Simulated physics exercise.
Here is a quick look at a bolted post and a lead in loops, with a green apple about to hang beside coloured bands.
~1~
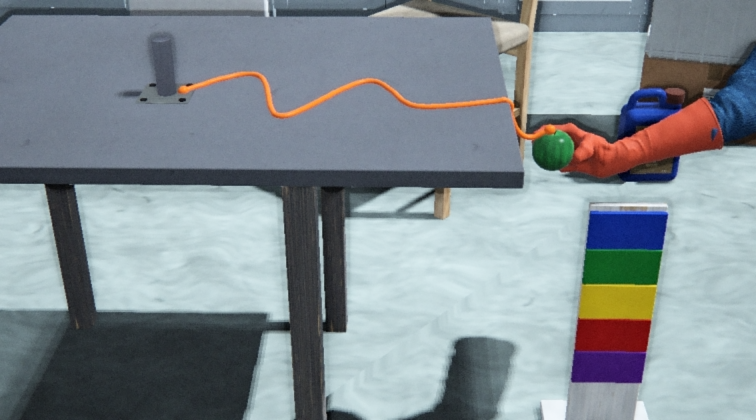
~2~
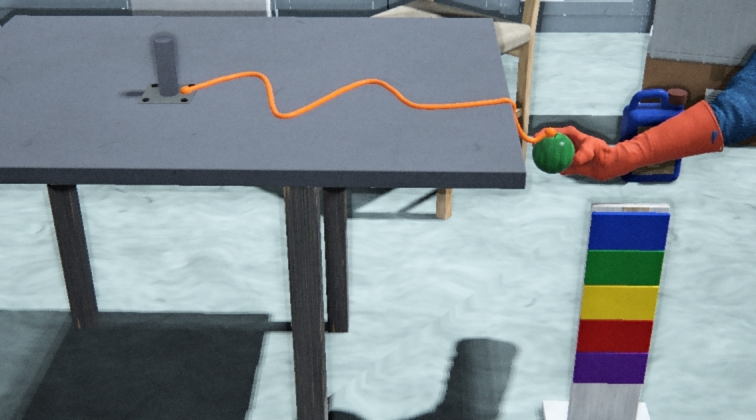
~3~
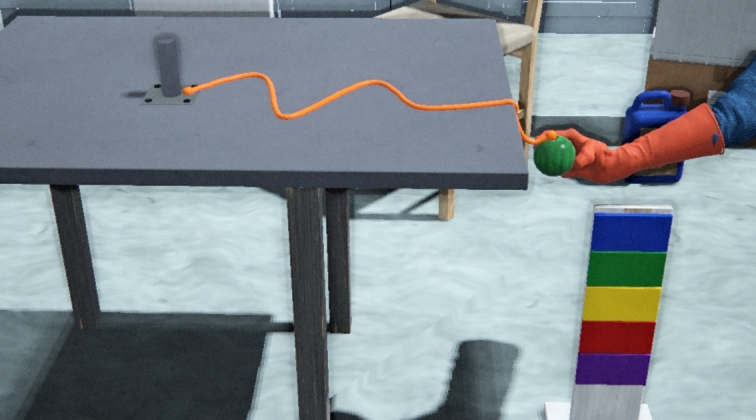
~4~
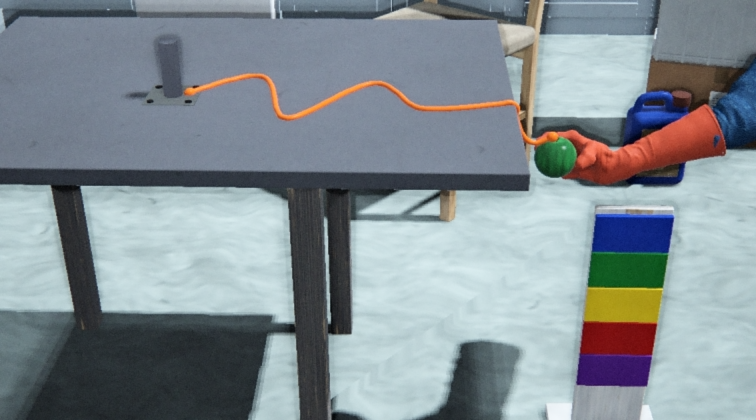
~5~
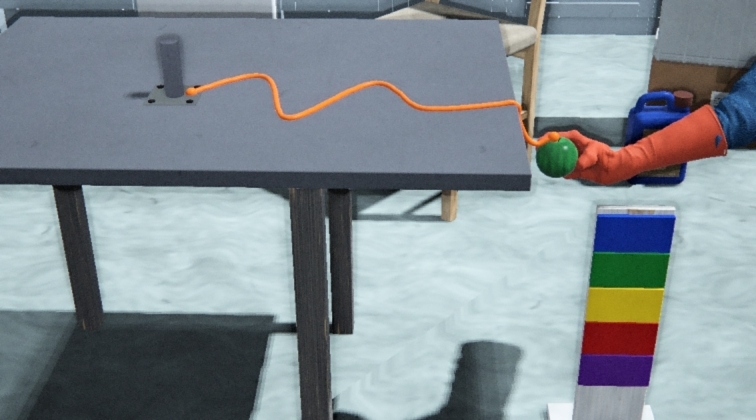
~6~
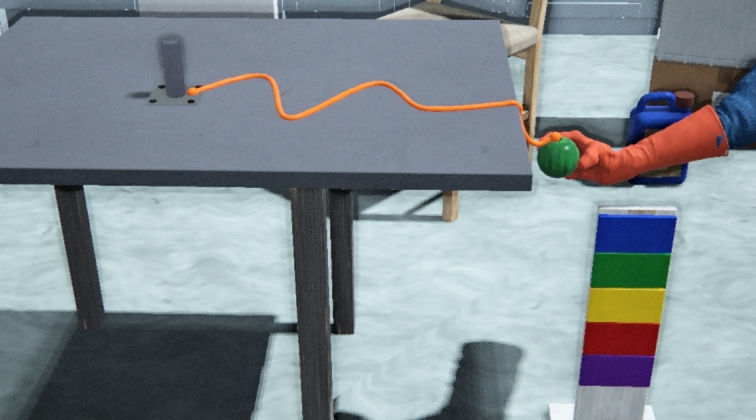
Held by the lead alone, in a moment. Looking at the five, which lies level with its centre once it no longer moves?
The red one lies level with its centre.
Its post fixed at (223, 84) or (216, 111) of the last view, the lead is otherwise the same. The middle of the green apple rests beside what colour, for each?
Answer, in order: Purple, purple.
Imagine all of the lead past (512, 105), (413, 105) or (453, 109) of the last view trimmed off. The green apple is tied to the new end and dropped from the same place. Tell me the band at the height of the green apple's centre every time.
Lab note - try 1: Green; try 2: Above them all; try 3: Blue.
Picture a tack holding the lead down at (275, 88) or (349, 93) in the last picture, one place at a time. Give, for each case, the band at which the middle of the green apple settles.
Results, in sequence: Yellow / blue.
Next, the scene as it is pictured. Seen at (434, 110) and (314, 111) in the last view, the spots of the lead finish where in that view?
(515, 194) and (425, 101).
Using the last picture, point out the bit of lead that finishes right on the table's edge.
Pixel (377, 84).
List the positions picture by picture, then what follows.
The first picture shows green apple (553, 150); blue (627, 232); green (622, 268); yellow (618, 303); red (613, 336); purple (609, 368).
The second picture shows green apple (553, 153); lead through (229, 79) (271, 99) (321, 102) (393, 91) (471, 105).
The third picture shows green apple (554, 156).
The fourth picture shows green apple (555, 157); lead through (233, 80) (275, 100) (325, 103) (397, 93) (475, 107).
The fifth picture shows green apple (557, 157).
The sixth picture shows green apple (558, 157); lead through (235, 80) (277, 100) (328, 103) (400, 93) (478, 107).
A little later, apple near (477, 332); level with red.
Next, apple near (521, 334); level with red.
When it is over, apple near (500, 338); level with red. Its middle rests at the red band.
